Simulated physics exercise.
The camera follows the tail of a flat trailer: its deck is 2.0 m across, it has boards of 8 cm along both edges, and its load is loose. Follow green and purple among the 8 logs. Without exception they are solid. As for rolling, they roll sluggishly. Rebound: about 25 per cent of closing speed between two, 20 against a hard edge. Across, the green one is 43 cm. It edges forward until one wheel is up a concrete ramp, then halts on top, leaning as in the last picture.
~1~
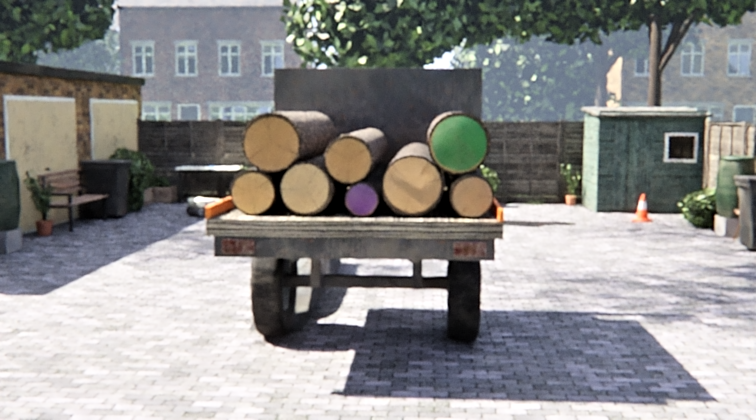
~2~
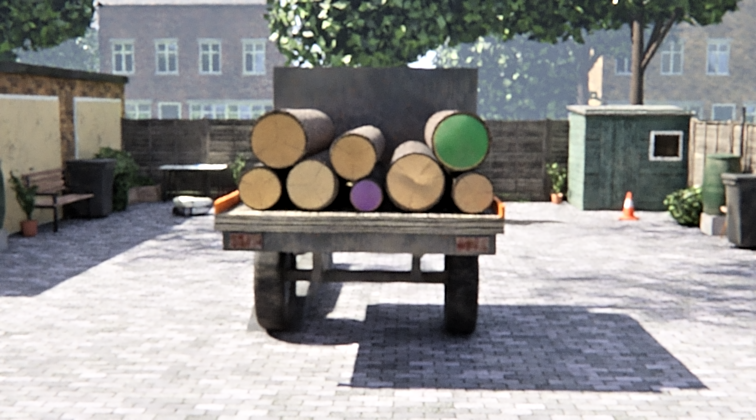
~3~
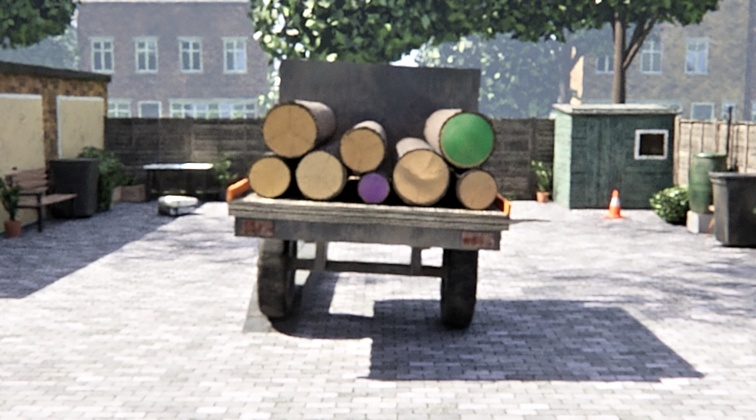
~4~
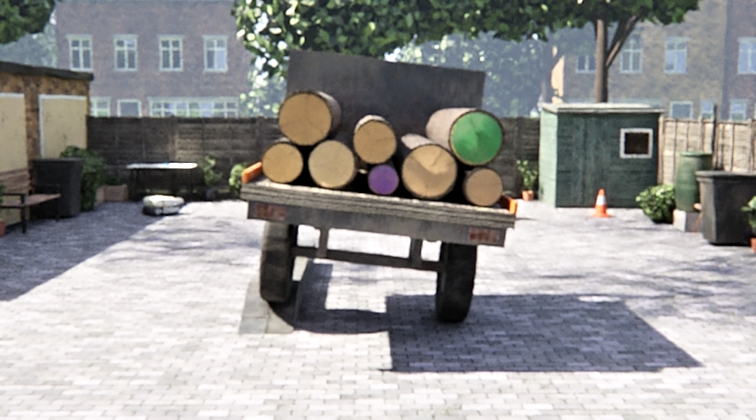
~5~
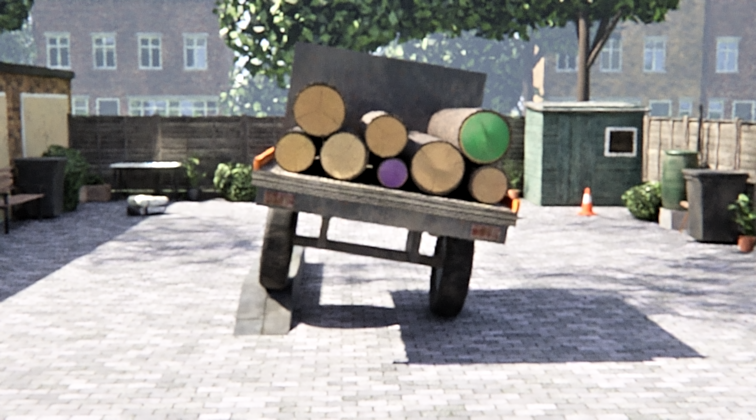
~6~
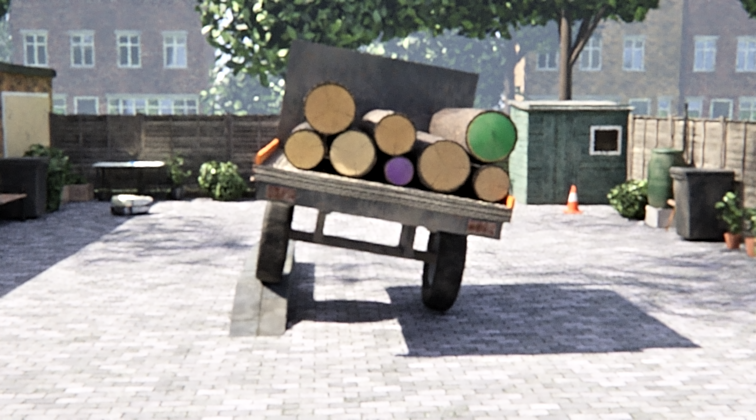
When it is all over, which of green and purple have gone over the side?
Lab note - green log lost, purple retained.
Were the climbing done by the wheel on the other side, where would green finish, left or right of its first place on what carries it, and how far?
About 25 cm to the left.
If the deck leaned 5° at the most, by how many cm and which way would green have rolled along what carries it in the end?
Roughly 5 cm right.
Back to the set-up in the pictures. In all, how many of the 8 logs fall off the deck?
Exactly 1 of the lot.
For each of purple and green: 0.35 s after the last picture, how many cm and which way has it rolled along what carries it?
Both moved right - purple by 10 centimetres, green by 20 centimetres.
Another 0.2 s on from the last picture, green is up on others, 15 cm from the right edge, rolling right; purple is on the deck, 85 cm from the right edge; 0 of 8 are off.
Another 0.4 s on from the last picture, green is up on others, 10 cm from the right edge, rolling right; still the same for purple; 0 of 8 are off.
Another 0.4 s on from the last picture, green is up on others, 5 cm from the right edge, rolling right; still the same for purple; 0 of 8 are off.
Another 0.6 s on from the last picture, green is dropping off the right side; still the same for purple; 1 of 8 is off.
In the end (1.9 s after the last picture), green is on the ground to the right; purple is on the deck, 85 cm from the right edge; 1 of 8 is off.
